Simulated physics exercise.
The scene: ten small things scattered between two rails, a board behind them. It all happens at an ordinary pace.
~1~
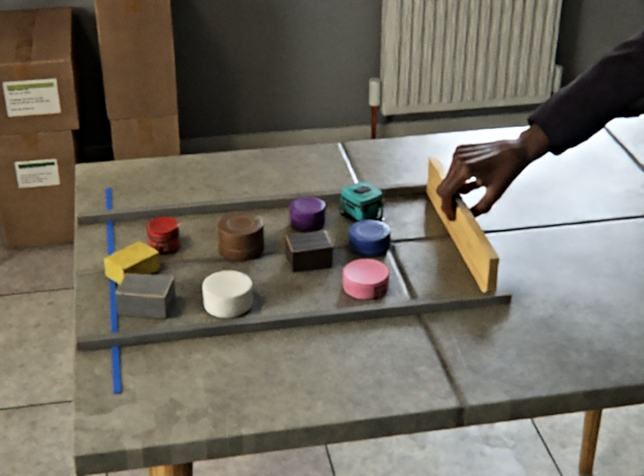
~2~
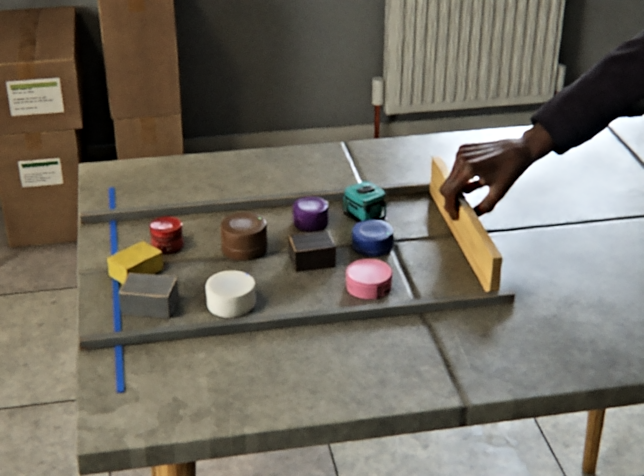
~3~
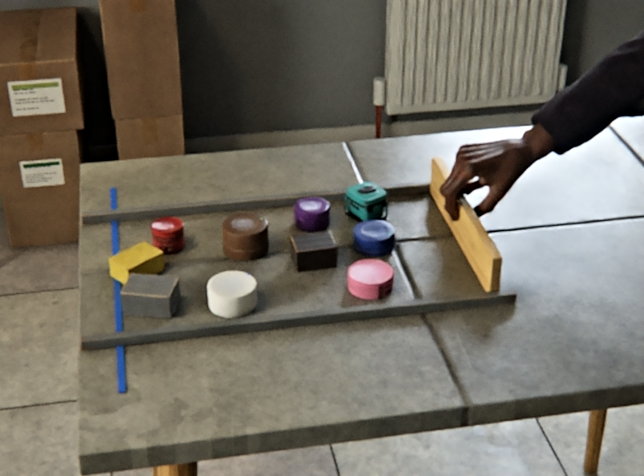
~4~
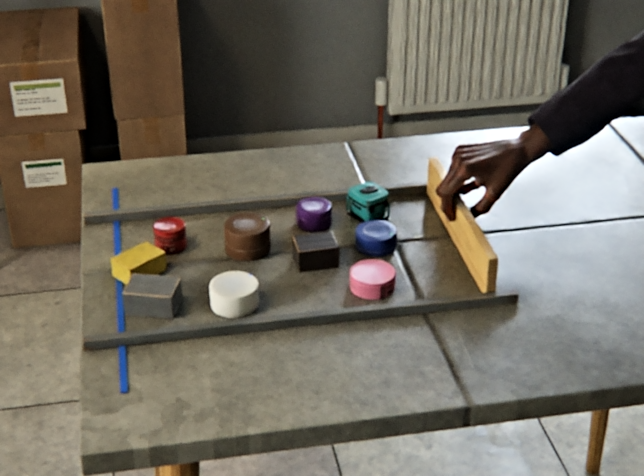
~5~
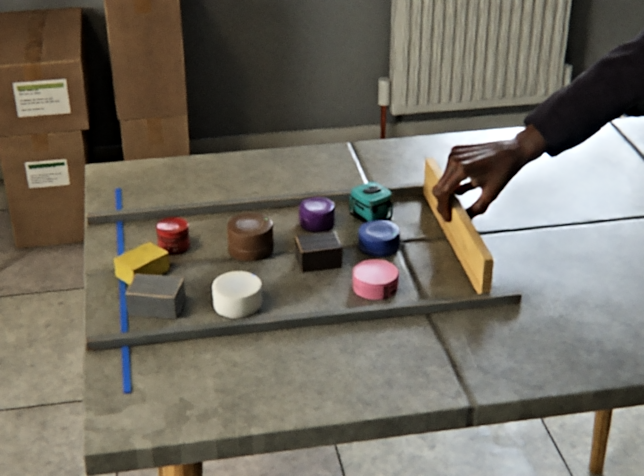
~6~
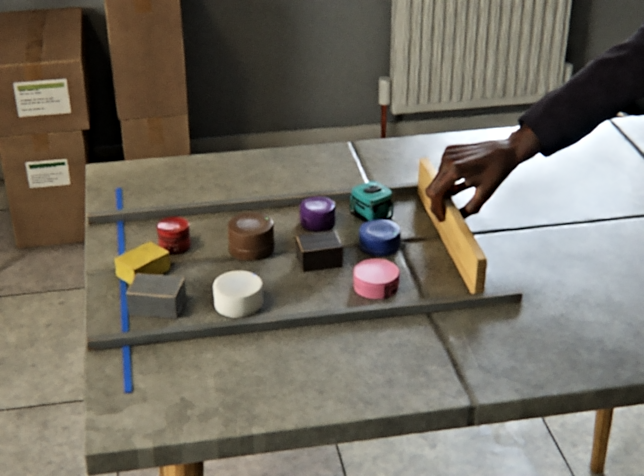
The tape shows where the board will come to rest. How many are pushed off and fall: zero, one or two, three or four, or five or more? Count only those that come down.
The number that fall off is five or more.
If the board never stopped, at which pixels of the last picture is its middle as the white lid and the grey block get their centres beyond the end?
Its middle is around (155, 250) and around (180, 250).
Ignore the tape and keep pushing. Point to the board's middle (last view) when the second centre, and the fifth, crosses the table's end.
First at (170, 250), next at (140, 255).
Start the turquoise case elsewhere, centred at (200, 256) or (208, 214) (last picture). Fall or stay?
In that order, it is lost; is kept.
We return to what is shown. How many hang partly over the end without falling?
The number is 2.
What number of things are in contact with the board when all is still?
The number is 4.
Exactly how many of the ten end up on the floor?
Exactly 6.
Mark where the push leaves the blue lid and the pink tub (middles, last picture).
The blue lid stops around (101, 266); the pink tub around (101, 316).
Soon after, none off yet; yellow block at rest near (143, 264); grey block at rest near (157, 295); red tub at rest near (174, 236).
After that, none off yet; yellow block moving near (136, 266); grey block displaced a little near (127, 295); red tub displaced about its own width near (133, 233).
In the end, the number that fall off is five or more; gone, purple lid, brown lid, white lid, red tub, grey block and yellow block.
